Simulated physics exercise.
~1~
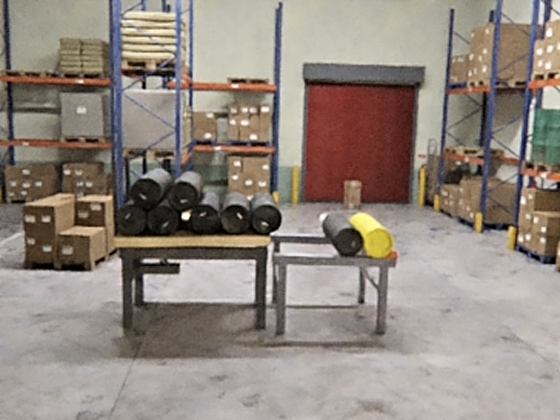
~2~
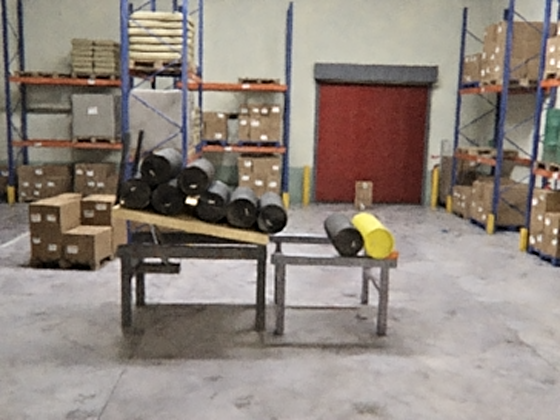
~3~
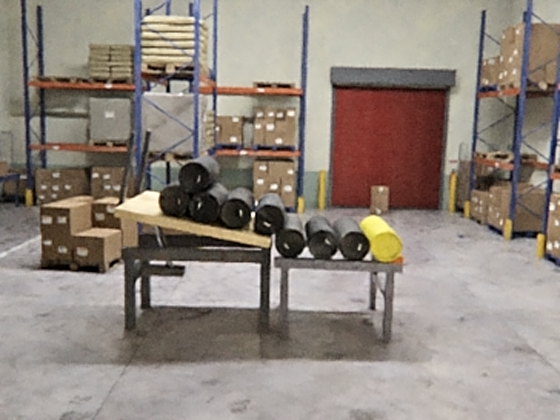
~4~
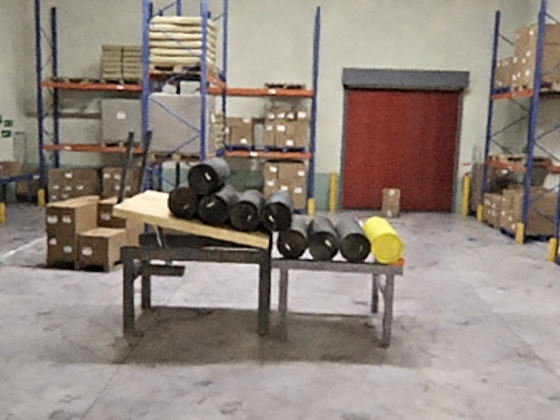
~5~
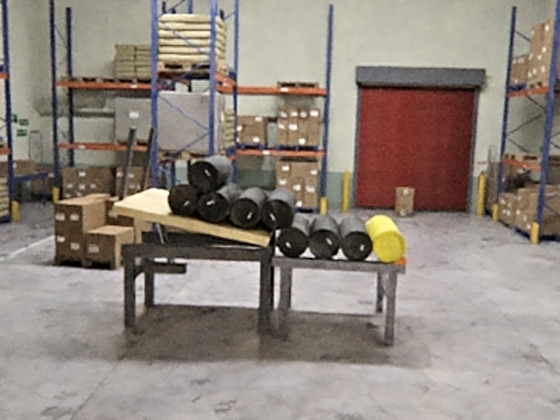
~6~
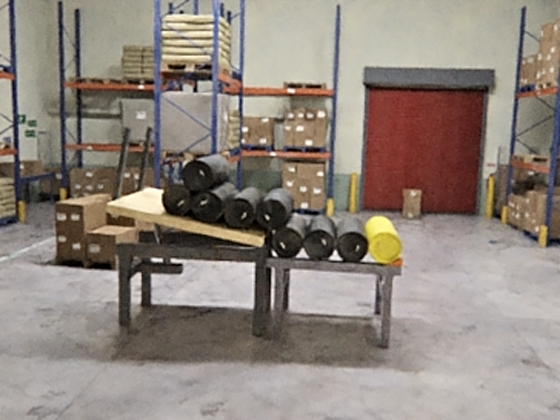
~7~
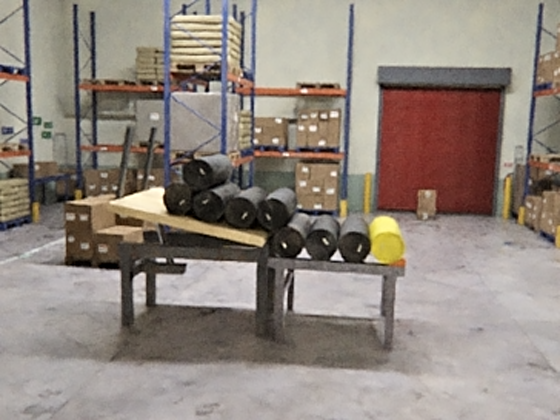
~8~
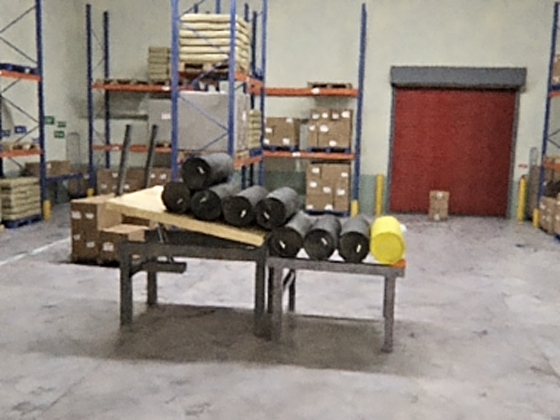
Black cylinders roll off a tilting deck toward a yellow one, which stays on the rack.
